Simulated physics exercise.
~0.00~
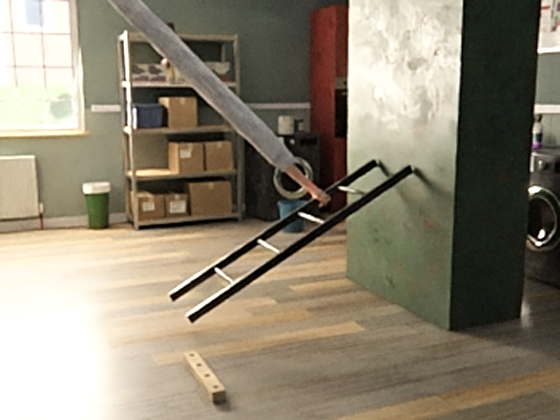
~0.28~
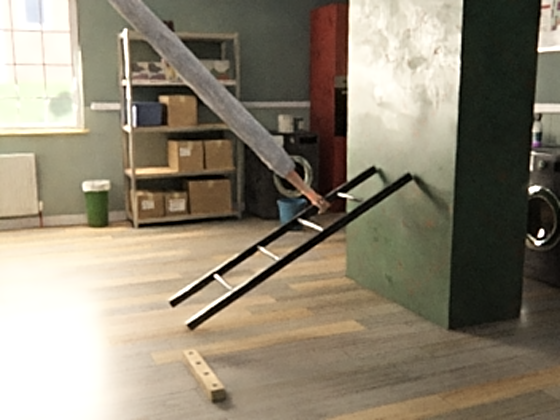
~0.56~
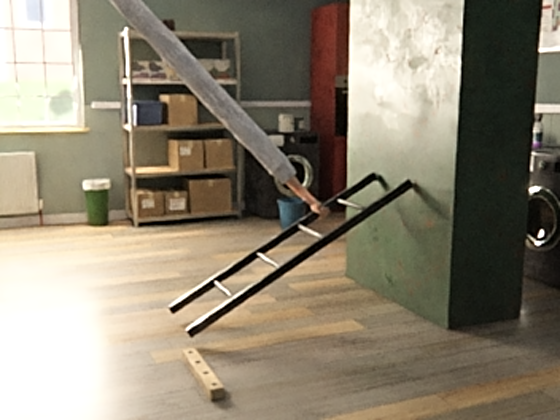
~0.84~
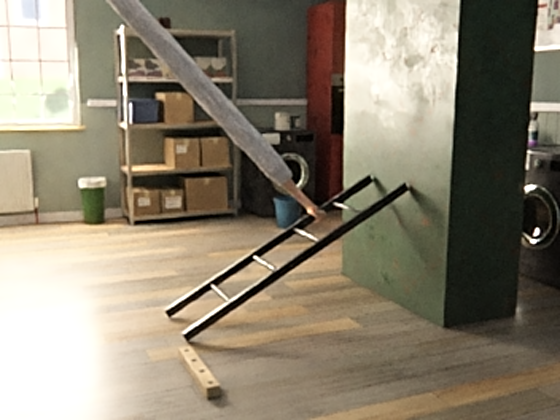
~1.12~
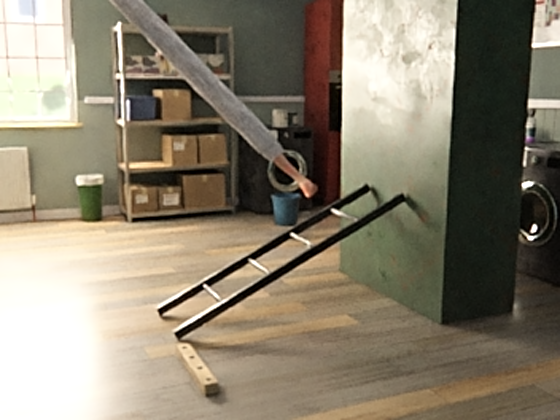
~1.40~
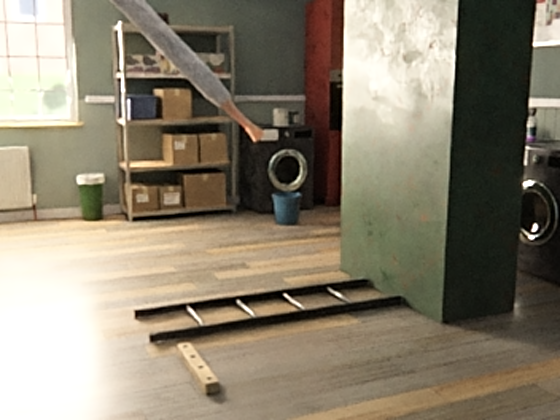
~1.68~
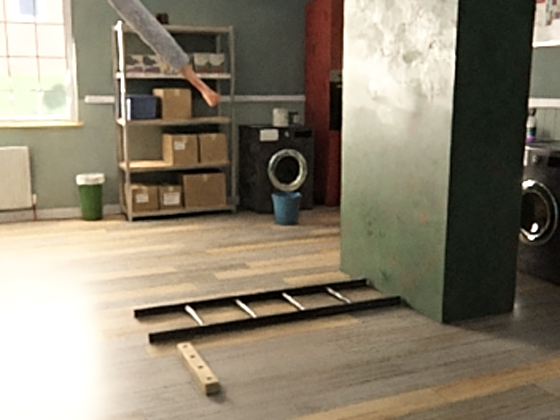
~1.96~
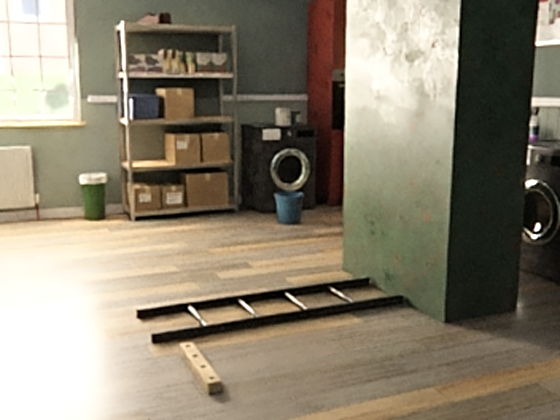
In this clip, a hand lowers a black ladder leaning against a green pillar, near a wooden batten on the floor, then lets go and draws back. The ladder slips down the pillar and ends lying flat on the floor beside the unmoved batten.
